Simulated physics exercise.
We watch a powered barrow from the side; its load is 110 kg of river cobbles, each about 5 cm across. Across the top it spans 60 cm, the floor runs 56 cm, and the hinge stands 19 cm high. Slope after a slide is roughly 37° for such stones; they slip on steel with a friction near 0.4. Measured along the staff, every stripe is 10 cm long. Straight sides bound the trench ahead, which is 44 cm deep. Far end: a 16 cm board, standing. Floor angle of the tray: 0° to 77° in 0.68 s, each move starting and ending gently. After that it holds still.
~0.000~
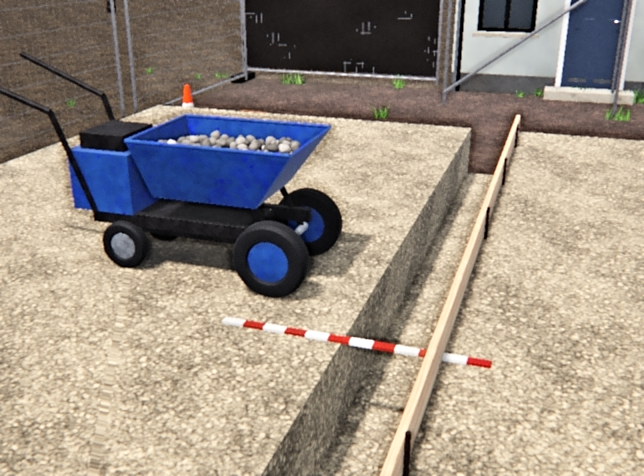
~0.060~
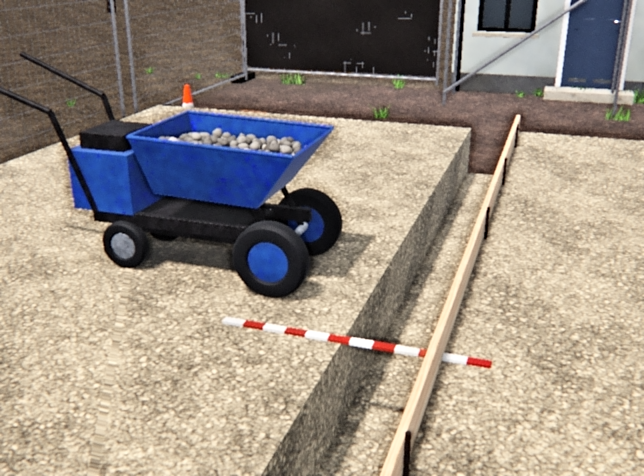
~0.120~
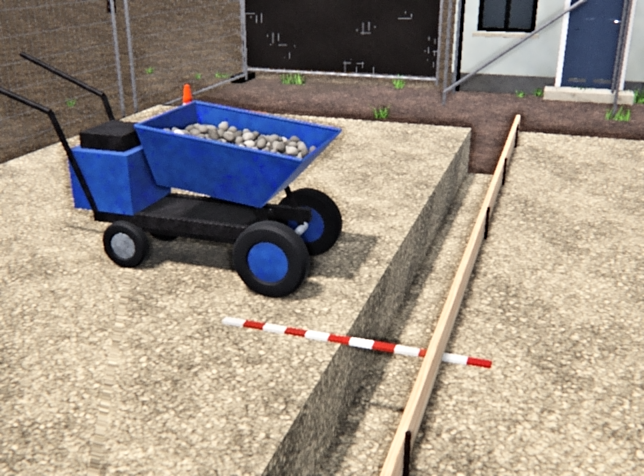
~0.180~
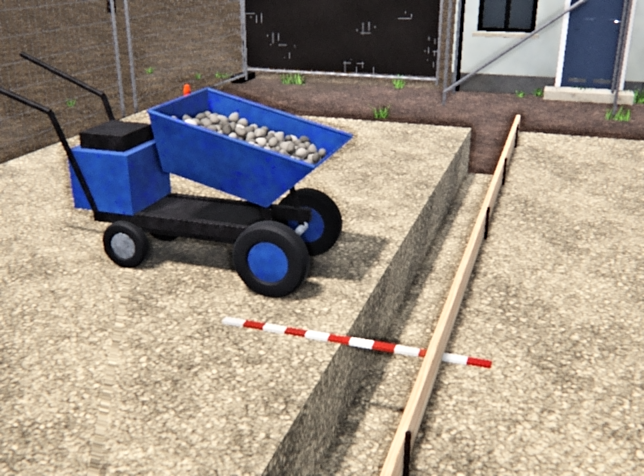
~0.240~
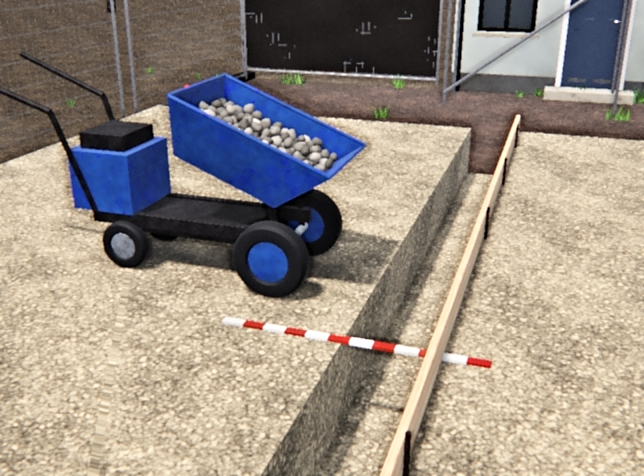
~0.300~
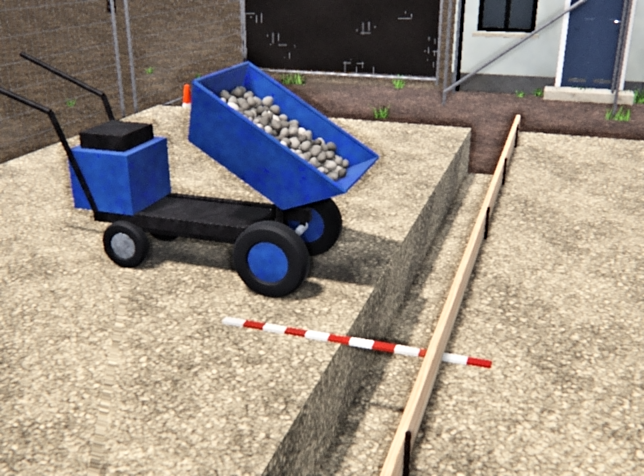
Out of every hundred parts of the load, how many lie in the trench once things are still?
Around 91 out of 100.
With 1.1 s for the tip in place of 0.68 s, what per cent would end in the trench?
That works out at about 100 in a hundred.
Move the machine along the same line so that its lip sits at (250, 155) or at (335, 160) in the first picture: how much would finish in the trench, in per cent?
100 % and 30 %.
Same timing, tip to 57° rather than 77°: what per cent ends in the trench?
Then close to 50 per cent.
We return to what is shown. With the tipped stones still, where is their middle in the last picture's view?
Their middle lands near (422, 358).
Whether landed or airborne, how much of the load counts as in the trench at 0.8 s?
Roughly 35 percent of the load.
After 0.5 s the floor is at 65°; 100 % in the tray; the foremost stones are at (378, 218).
After 0.8 s the floor is at 77°; 62 % in the tray, 37 % in the trench, 1 % past the trench; the foremost stones are at (457, 278).
After 1.1 s the floor is at 77°; 8 % in the tray, 83 % in the trench, 9 % past the trench; the foremost stones are at (603, 308).
After 3.1 s the floor is at 77°; 0 % in the tray, 91 % in the trench, 9 % past the trench; the foremost stones are past the picture's edge.
